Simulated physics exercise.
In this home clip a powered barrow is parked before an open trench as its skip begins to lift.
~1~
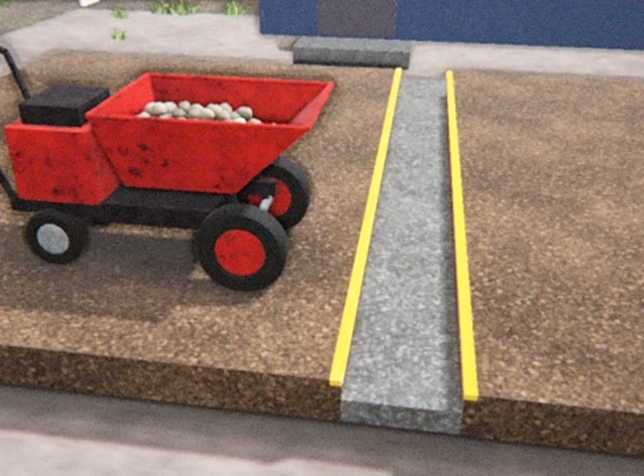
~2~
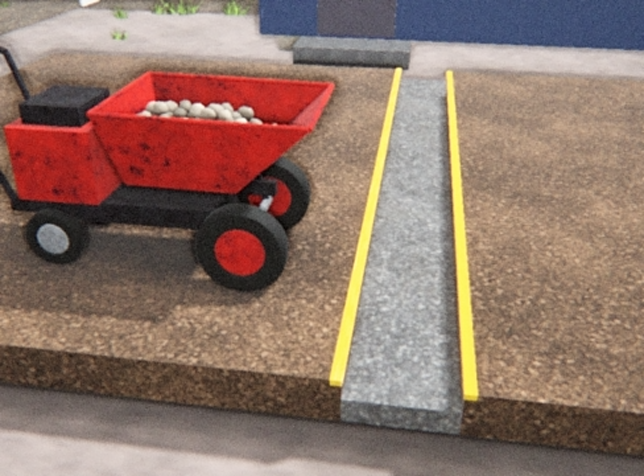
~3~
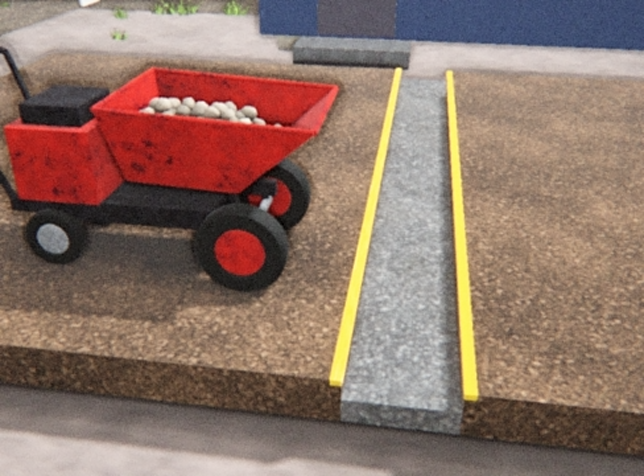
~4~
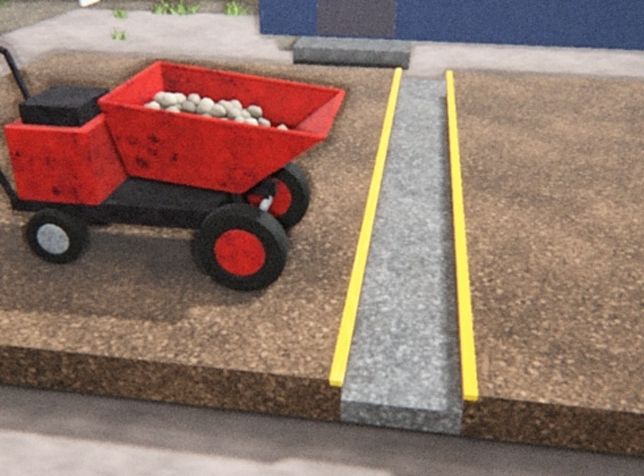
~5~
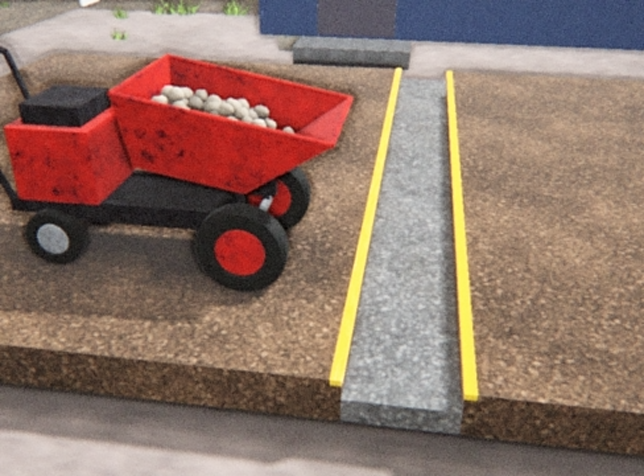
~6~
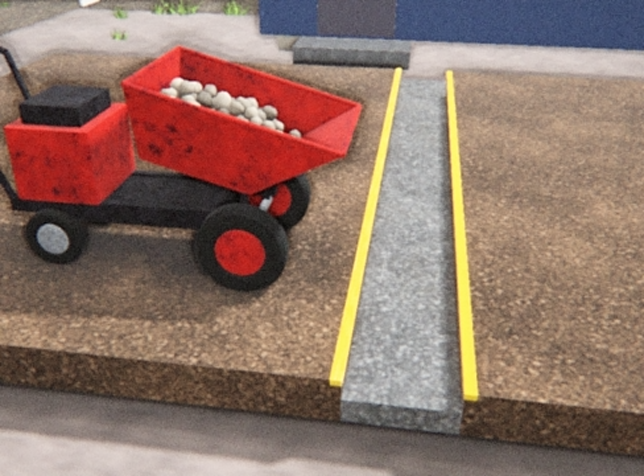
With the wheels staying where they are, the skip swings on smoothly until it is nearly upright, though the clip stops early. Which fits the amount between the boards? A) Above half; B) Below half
A, above half.
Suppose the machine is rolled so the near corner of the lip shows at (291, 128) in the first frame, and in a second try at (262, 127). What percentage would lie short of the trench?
Position 1 near 0 %, position 2 near 0 %.
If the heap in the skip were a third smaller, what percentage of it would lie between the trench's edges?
I'd say close to 90 per cent of it.
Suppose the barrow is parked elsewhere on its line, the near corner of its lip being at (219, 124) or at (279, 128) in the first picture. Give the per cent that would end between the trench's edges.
Some 50 in a hundred, then some 90 in a hundred.
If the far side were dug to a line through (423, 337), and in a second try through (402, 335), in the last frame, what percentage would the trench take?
Respectively, 30 % and 10 %.
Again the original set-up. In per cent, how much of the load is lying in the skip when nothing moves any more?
Roughly 20 per cent.
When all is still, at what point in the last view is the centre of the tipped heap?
I'd mark it at roughly (425, 279).
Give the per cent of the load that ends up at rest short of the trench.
Result: Close to 0 %.
Soon after the last picture, skip tipped steeply; all in the skip.
A little later, skip tipped right over; nearly all in the skip; a small part in or heaped over the trench.
Later still, skip tipped right over; about a quarter in the skip; about two thirds in or heaped over the trench; a small part beyond it.
At rest, skip tipped right over; about a quarter in the skip; about two thirds in or heaped over the trench; a small part beyond it.
